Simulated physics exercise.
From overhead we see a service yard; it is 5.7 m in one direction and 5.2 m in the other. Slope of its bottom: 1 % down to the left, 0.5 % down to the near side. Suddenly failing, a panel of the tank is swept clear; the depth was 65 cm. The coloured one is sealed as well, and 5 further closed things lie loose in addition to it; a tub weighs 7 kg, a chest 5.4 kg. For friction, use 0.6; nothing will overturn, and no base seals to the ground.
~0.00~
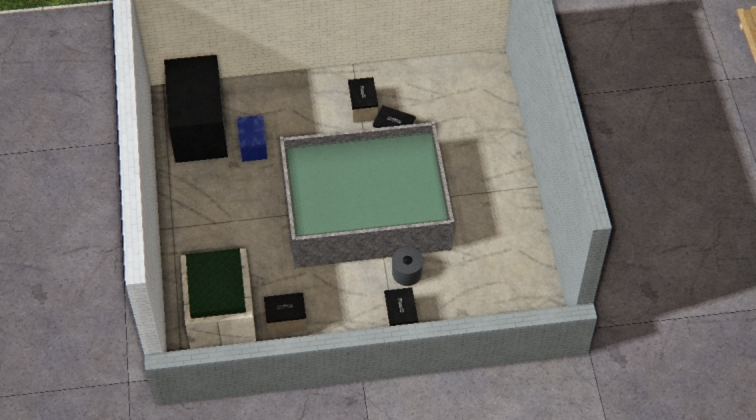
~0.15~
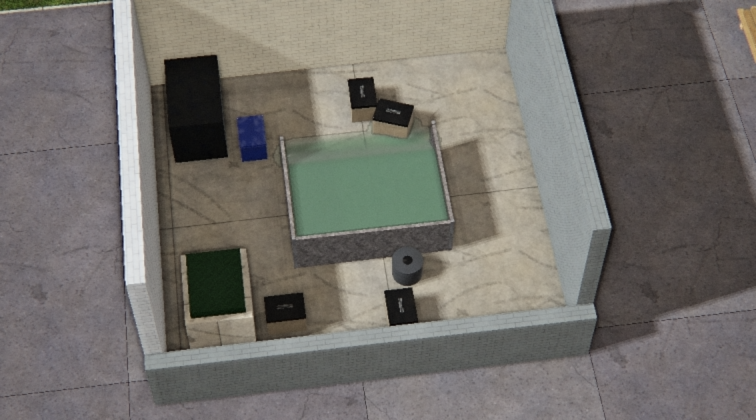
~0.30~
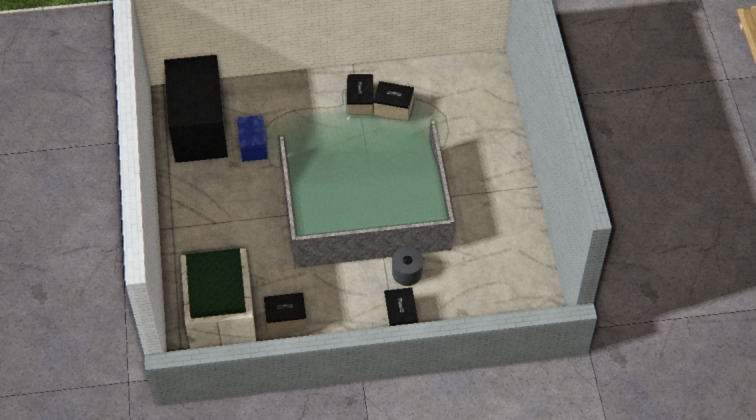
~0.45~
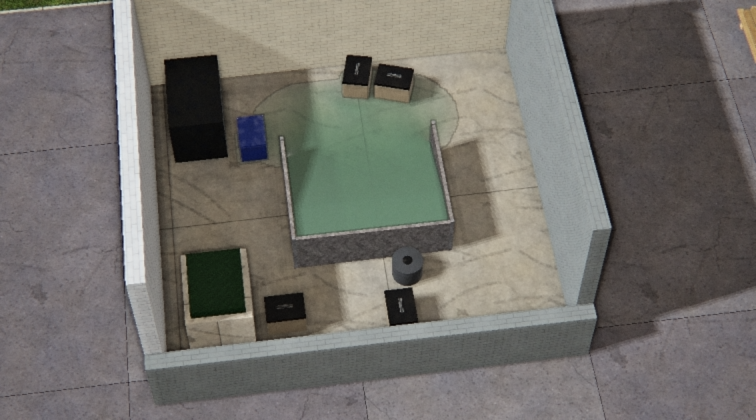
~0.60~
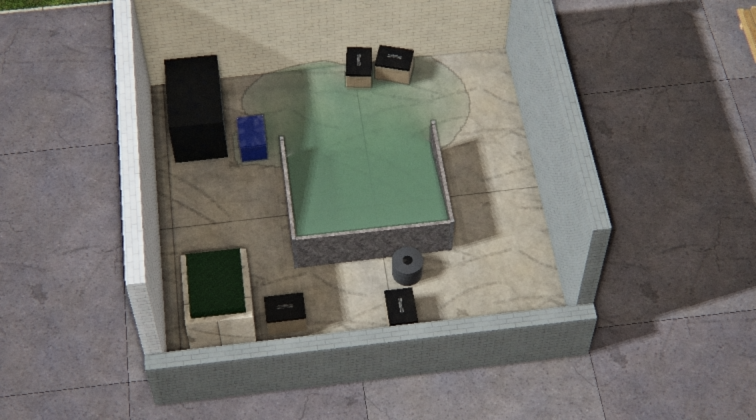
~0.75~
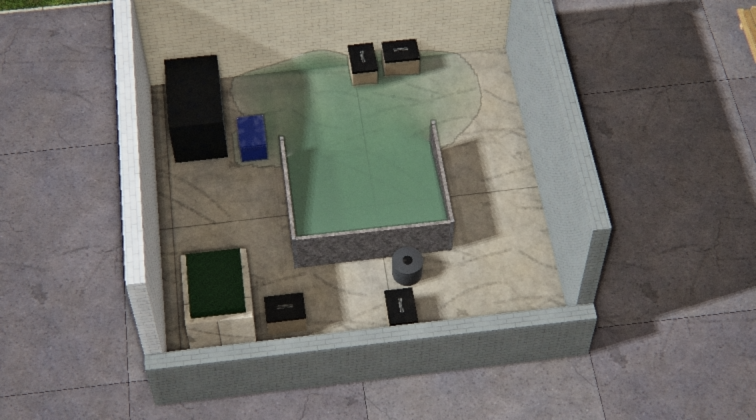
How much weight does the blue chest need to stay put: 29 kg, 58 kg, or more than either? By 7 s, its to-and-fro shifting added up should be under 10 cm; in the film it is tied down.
Doubling the load is still too little.
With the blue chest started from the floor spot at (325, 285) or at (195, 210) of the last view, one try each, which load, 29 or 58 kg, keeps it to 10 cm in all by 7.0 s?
Respectively, second option only; first option suffices.
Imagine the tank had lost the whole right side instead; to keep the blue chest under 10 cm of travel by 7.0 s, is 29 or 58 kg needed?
Under that change, only the second option works.
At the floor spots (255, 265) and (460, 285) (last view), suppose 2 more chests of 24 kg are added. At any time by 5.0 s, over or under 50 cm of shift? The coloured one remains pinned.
Going through them in that order, the answers are not too far and not too far.
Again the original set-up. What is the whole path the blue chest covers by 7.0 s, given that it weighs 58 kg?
It covers some 50 cm altogether.
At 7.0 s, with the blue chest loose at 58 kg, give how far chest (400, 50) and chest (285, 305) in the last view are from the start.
Taking them in order, that's 350 centimetres and 30 centimetres.
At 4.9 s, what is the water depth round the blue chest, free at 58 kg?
7 cm, roughly.
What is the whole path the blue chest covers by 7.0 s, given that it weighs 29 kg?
It covers about 200 cm altogether.
After 1.4 s the blue chest would be 0 cm from its start with 29 kg and 0 cm from its start with 58 kg; 5 cm of water round it then.
After 3.1 s the blue chest would be 101 cm from its start with 29 kg and 23 cm from its start with 58 kg; 16 cm of water round it then.
After 4.9 s the blue chest would be 190 cm from its start with 29 kg and 54 cm from its start with 58 kg; 7 cm of water round it then.
After 7.0 s the blue chest would be 199 cm from its start with 29 kg and 54 cm from its start with 58 kg; 7 cm of water round it then.
